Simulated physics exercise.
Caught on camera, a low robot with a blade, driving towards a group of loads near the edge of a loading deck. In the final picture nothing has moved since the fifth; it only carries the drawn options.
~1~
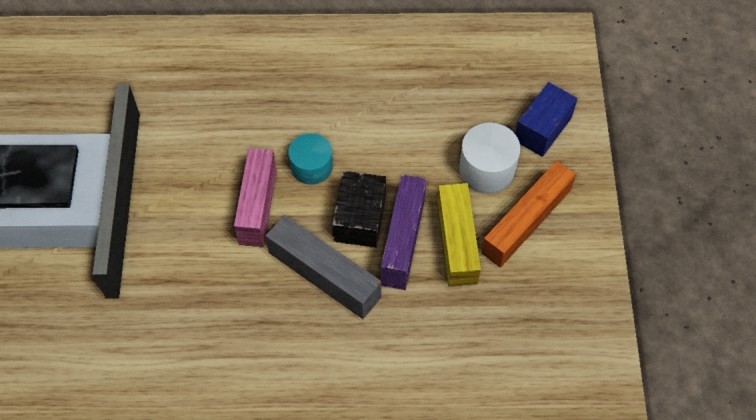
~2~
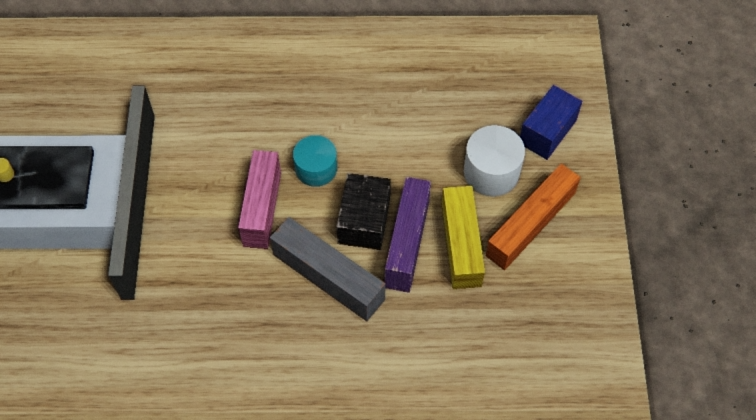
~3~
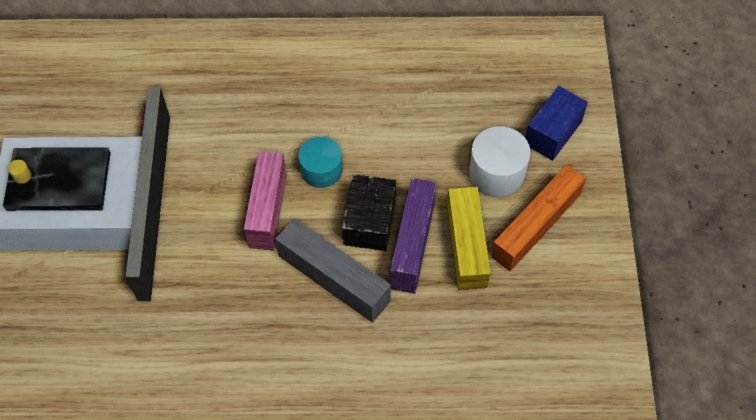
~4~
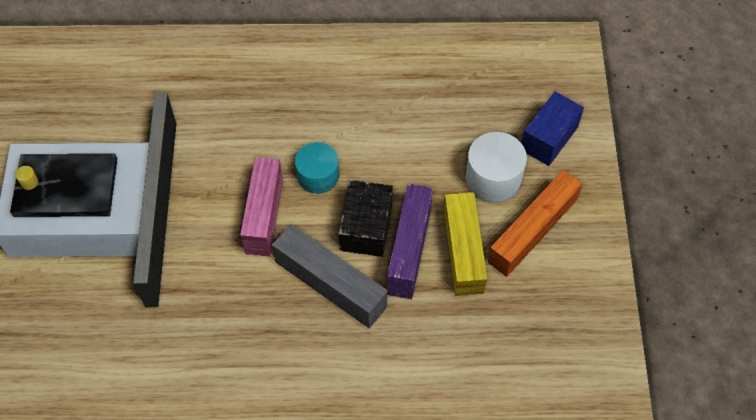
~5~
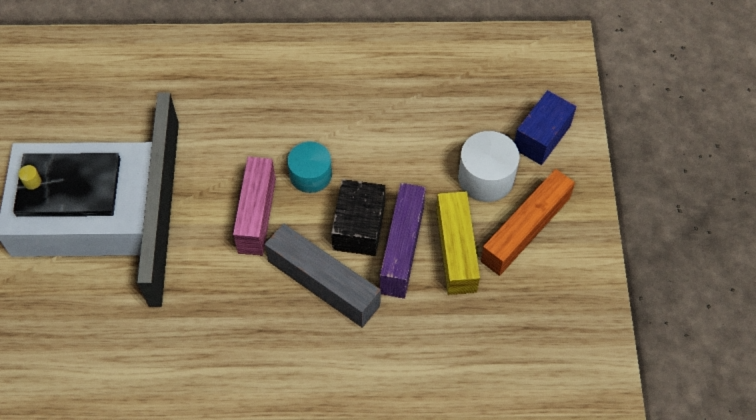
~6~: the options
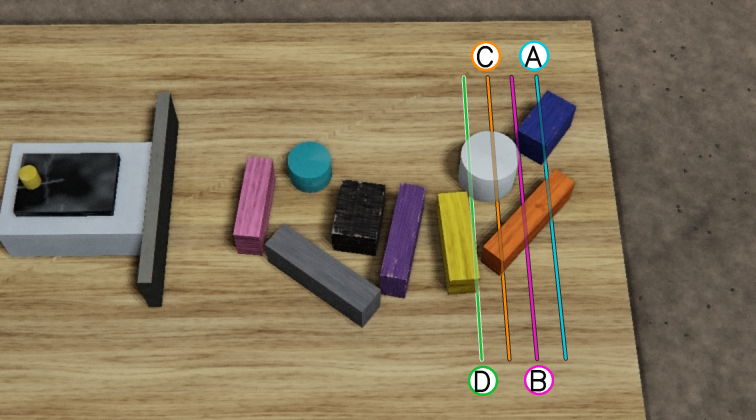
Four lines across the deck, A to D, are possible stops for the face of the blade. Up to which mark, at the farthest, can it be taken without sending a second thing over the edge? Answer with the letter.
C is the last line within the limit.
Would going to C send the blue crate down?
By then, no.
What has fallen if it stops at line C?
The orange stick.
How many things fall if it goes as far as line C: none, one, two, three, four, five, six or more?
By then, one.
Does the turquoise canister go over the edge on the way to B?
No.
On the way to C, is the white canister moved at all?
Yes.
On the marked copy, A at (550, 207); B at (523, 208); C at (498, 208); D at (472, 208).
Following C. Soon after the start, robot (200, 182); grey bar (344, 279); turquoise canister (337, 165).
Later, robot (325, 181); orange stick (558, 217); yellow stick (526, 252).
In the end, robot (418, 180); orange stick over the edge; yellow stick (618, 248); one fallen.
As for the rest, A drops four; B drops three; D is within the limit but short.
